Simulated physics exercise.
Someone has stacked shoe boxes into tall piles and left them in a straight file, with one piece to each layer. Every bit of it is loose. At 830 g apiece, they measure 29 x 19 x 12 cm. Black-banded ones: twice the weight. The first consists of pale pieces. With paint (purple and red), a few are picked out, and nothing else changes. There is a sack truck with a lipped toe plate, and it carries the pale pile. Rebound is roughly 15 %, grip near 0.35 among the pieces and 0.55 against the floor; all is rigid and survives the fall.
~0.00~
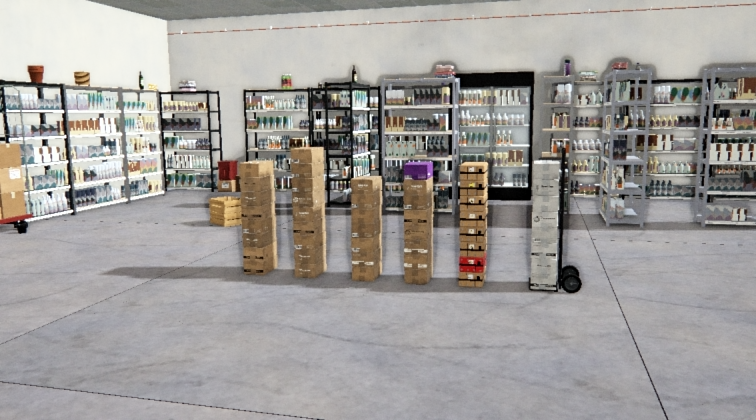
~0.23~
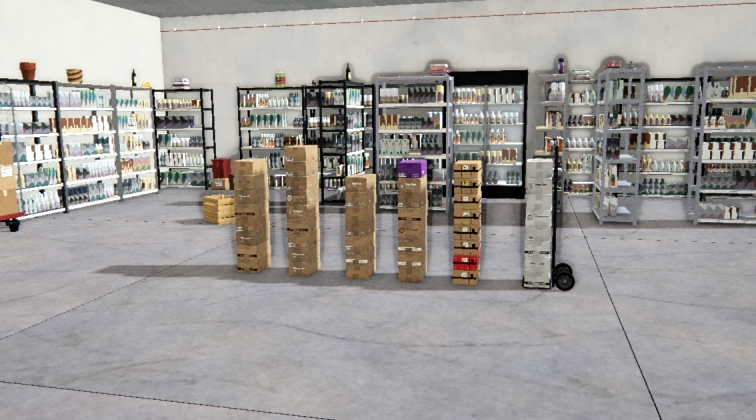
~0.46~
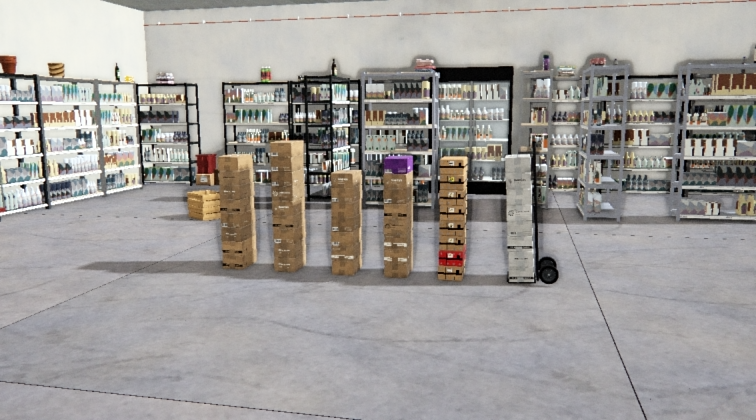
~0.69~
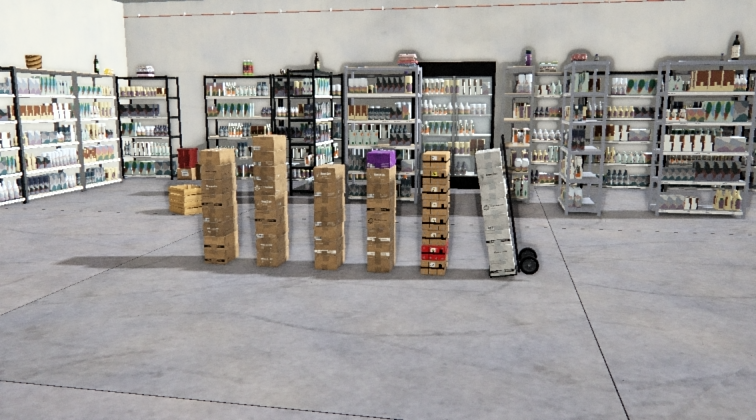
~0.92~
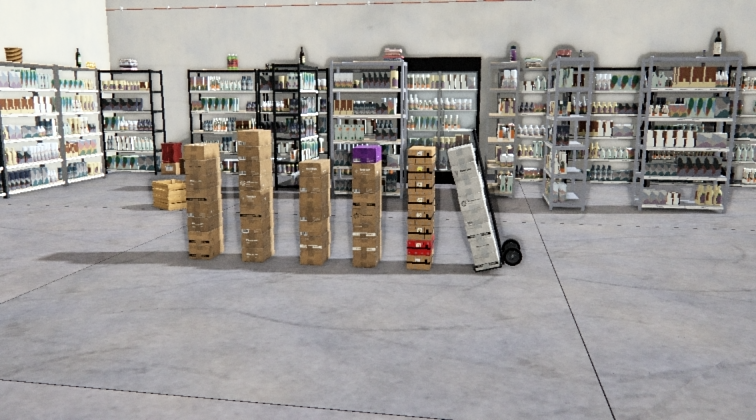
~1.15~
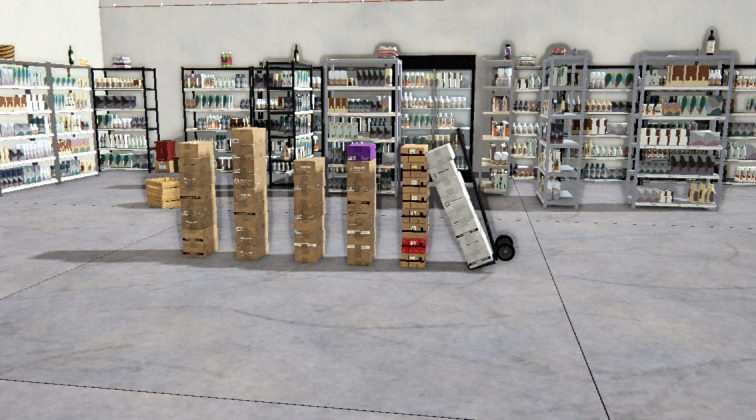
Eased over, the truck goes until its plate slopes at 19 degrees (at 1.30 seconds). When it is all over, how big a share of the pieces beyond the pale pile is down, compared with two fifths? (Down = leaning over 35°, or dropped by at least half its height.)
Lower than two fifths.
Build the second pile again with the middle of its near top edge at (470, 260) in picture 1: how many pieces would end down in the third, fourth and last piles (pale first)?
In that case third 7, fourth 7, last 8.
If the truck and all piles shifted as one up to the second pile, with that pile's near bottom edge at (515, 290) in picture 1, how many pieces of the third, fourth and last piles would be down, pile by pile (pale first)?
Pile by pile, third 0, fourth 0, last 0.
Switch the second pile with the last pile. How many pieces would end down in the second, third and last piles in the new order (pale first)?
Second 8, third 8, last 8.
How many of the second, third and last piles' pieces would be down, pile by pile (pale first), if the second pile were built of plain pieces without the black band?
Then the second pile would have 7 down, the third 8, and the last 8.
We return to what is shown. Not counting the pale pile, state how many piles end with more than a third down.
Looks like 0 of them in total.
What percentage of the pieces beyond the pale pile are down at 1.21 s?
By then 0 per cent.
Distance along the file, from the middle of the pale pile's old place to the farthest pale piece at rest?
About 40 cm along.
After 1.21 s, 0 of the pale pile down; none of the 40 other boxes down, 2 disturbed.
After 1.48 s, 0 of the pale pile down; none of the 40 other boxes down, 4 disturbed.
At rest (2.3 s), 0 of the pale pile down; none of the 40 other boxes down, 5 disturbed; red box unmoved; purple box unmoved. That is 0 per cent. As the last picture would show them, middles, red box near (415, 242), purple box near (362, 152).
